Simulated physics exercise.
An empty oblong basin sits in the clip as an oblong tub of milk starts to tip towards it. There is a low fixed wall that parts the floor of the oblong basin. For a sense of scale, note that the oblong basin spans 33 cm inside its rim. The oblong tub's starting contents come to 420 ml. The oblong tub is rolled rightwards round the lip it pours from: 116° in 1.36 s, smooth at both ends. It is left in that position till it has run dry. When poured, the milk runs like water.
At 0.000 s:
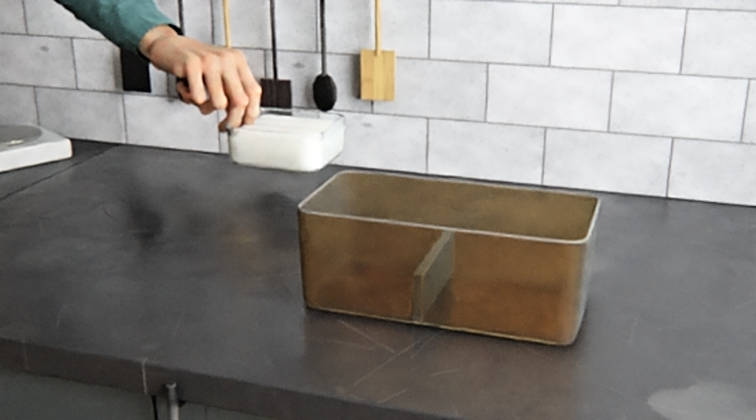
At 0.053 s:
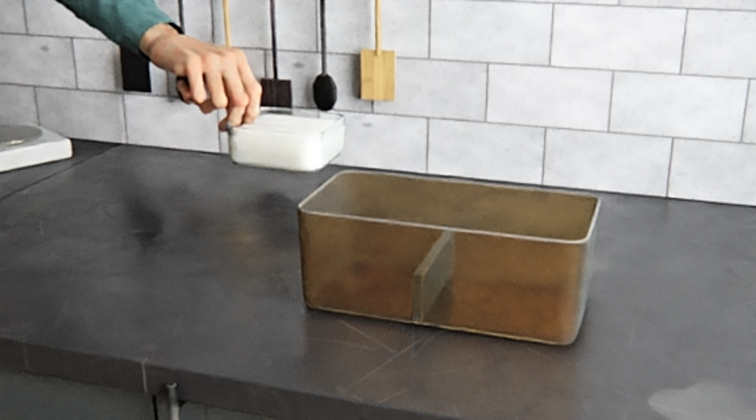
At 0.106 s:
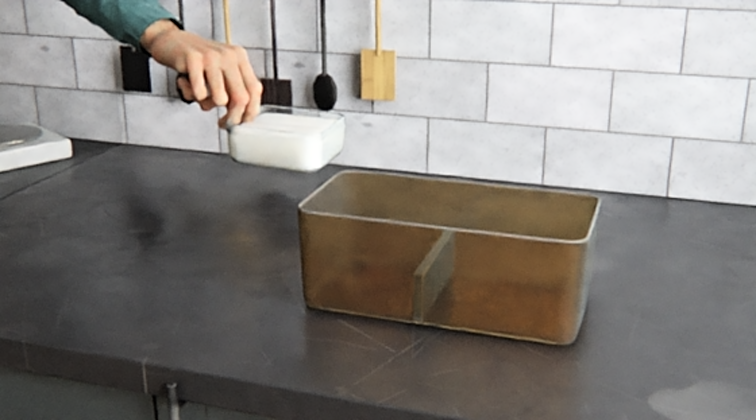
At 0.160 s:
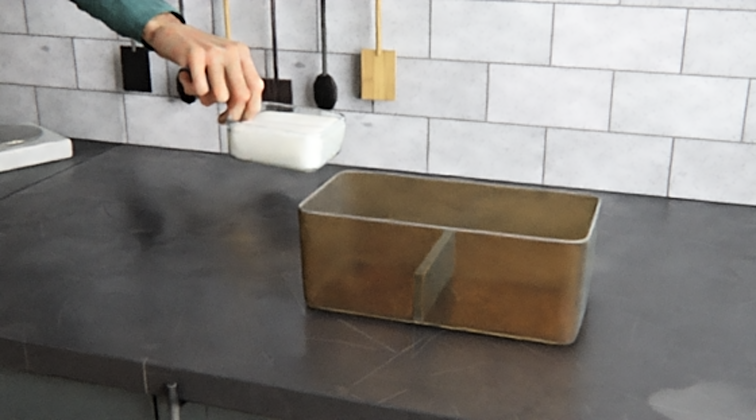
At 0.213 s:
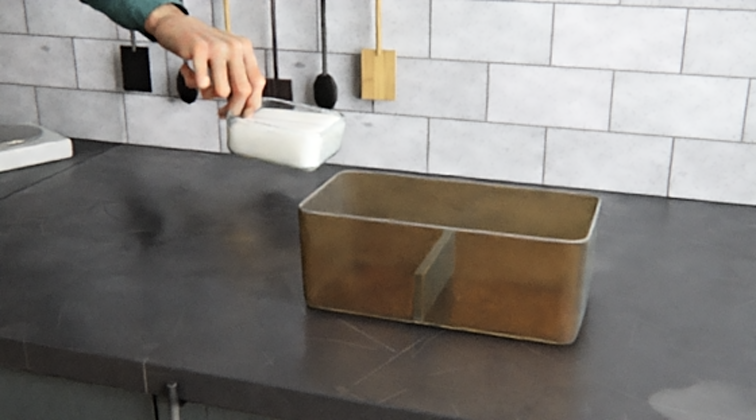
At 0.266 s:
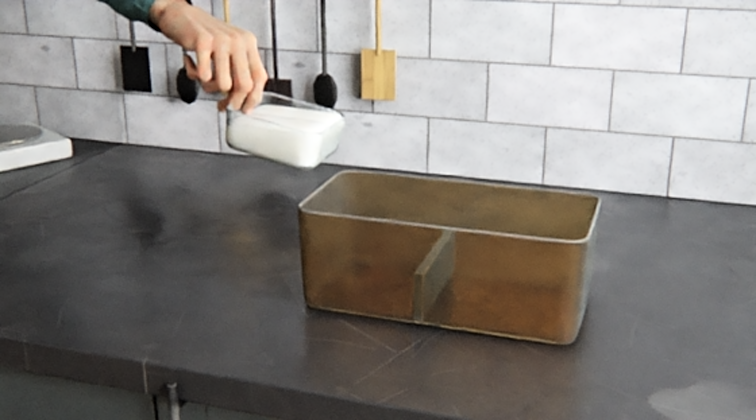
A small clear tub of milk, held by a hand above a dark counter, stayed level at first, then tilted slightly to the right beside an empty brown, see-through basin with a low divider.
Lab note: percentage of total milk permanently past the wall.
Approx. 1 %.
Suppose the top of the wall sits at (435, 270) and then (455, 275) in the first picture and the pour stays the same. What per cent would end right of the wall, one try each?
One try each: Around 10 percent and then around 15 percent.
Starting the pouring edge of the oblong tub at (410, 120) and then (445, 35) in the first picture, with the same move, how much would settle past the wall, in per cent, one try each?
Try 1: Approx. 95 %; try 2: Approx. 95 %.
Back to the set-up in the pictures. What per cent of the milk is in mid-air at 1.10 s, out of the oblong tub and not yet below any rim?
Close to 5 %.
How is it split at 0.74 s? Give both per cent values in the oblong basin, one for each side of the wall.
Left roughly 34 per cent, right roughly 0.
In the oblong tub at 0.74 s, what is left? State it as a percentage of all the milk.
I'd put it near 28 percent.
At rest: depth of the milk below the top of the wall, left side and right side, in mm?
On the left it's about 38 mm; on the right, about 58 mm.
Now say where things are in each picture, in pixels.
In the first picture, tilt 0°; pouring edge (333, 127); surface from (246, 123) to (333, 130); the oblong basin's rim runs from (319, 190) to (593, 220); the wall's top is at (436, 251).
In the second picture, tilt 0°; pouring edge (333, 126); surface from (246, 122) to (334, 130).
In the third picture, tilt 2°; pouring edge (333, 126); surface from (246, 121) to (333, 129).
In the fourth picture, tilt 4°; pouring edge (333, 126); surface from (246, 119) to (334, 127).
In the fifth picture, tilt 7°; pouring edge (333, 126); surface from (245, 116) to (333, 125).
In the sixth picture, tilt 11°; pouring edge (333, 126); surface from (245, 113) to (334, 122).
By 0.74 s the tilt is 67° and 29 per cent is still to pour, 34 is left of the wall and 0 right of it.
By 1.10 s the tilt is 105° and 2 per cent is still to pour, 92 is left of the wall and 1 right of it.
By 1.46 s the tilt is 116° and 0 per cent is still to pour, 98 is left of the wall and 1 right of it.
By 1.86 s the tilt is 116° and 0 per cent is still to pour, 98 is left of the wall and 1 right of it.
At rest 98 per cent lies left of the wall, 1 right of it and 0 outside.
